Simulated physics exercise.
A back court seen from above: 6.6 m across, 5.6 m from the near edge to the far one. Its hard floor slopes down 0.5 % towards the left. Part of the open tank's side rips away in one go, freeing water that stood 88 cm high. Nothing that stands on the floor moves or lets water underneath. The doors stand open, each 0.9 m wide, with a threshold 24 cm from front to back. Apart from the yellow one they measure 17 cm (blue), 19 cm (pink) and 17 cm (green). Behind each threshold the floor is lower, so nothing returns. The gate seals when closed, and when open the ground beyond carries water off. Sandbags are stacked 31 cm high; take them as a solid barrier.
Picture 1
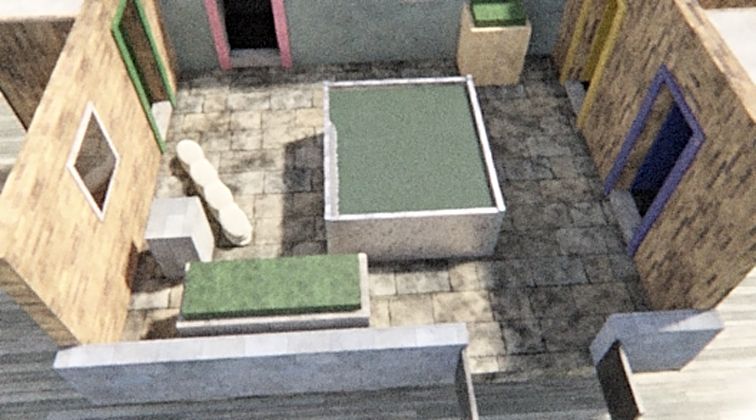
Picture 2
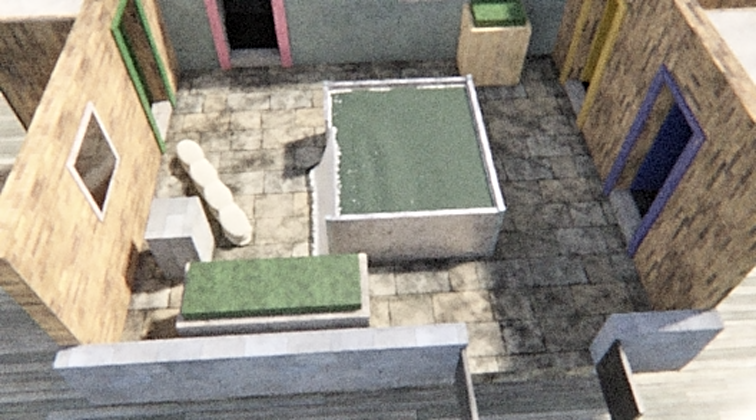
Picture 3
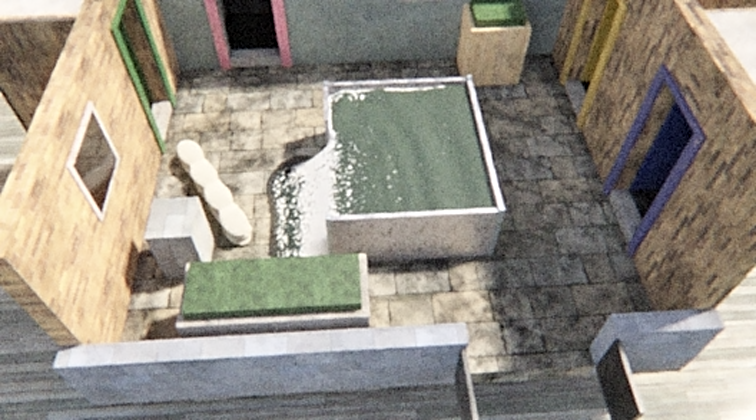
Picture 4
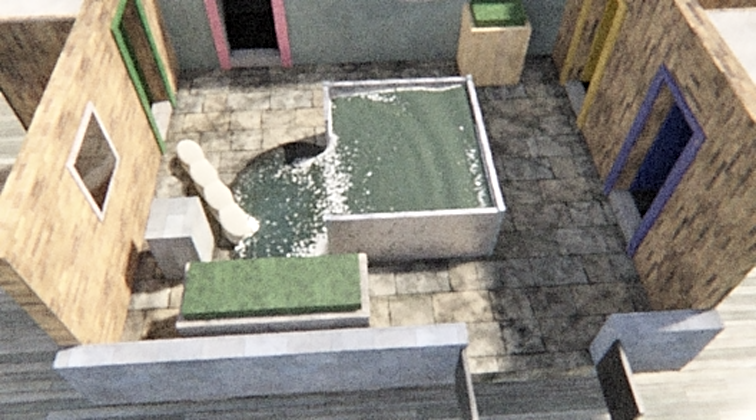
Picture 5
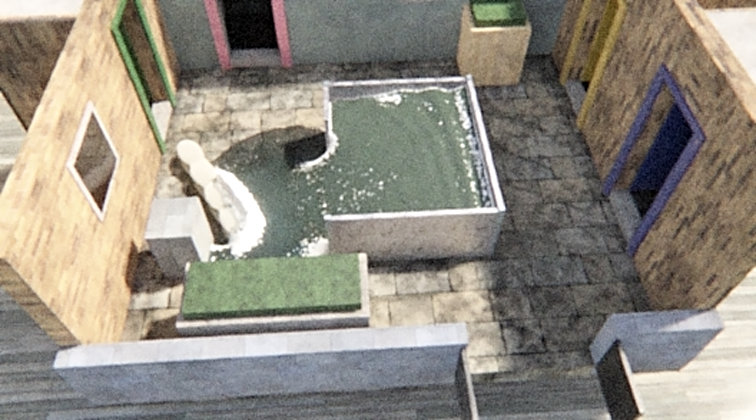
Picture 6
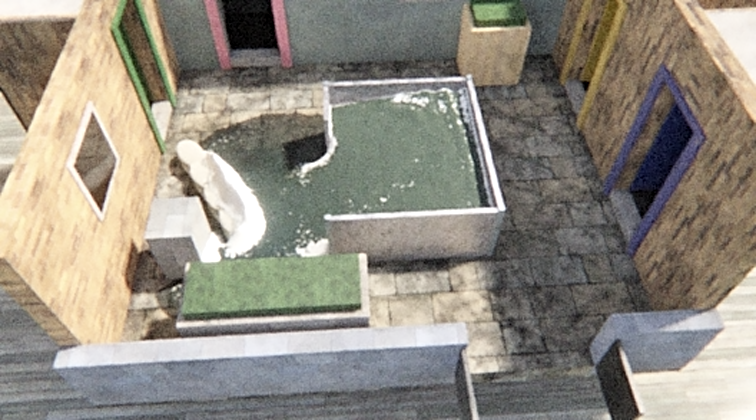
Green water bursts through the torn left side of a pale-walled open tank in a stone-paved court, seen from above by a still camera. Green, pink, yellow and blue-purple trimmed doorways line the walls, with cream sandbags and a grey block at left and a green-topped bench in front. The water foams across the paving, spreads left around the bench's back edge, and surges white against the sandbags while the tank's surface ripples and lowers.
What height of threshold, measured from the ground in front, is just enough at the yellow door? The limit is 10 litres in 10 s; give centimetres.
At least 15 cm or so.
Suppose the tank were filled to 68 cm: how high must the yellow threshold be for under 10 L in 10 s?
Some 10.5 cm.
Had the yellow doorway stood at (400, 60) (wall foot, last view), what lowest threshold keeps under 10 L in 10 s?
Roughly 18 cm.
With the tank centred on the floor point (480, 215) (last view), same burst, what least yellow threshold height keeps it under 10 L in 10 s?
Some 15 cm.
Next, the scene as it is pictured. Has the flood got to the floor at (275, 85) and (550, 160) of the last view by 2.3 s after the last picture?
In that order: Under water, not reached.
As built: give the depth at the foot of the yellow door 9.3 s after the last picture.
Some 15.0 cm.
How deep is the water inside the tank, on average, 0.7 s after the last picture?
Some 51 cm.
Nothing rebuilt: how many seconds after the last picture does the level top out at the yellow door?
At about 7.5 s.
Then, 0.7 s after the last picture water covers 35 % of the floor, deepest (68 cm) near (231, 289); it has not reached the yellow door.
Then, 2.3 s after the last picture water covers 55 % of the floor, deepest (40 cm) near (132, 295); it has not reached the yellow door.
Then, 9.3 s after the last picture water covers 95 % of the floor, deepest (18 cm) near (570, 116); 15 cm at the yellow door, 44 litres in over its 12 cm threshold.
At the yellow door as built, the water peaked near 16 cm, 7.3 s after the last picture.
With a threshold of 13.5 cm, 26 litres would have come in within the 10 s; with 18.5 cm, 1 litre. So under 10 litres takes about 15 cm.
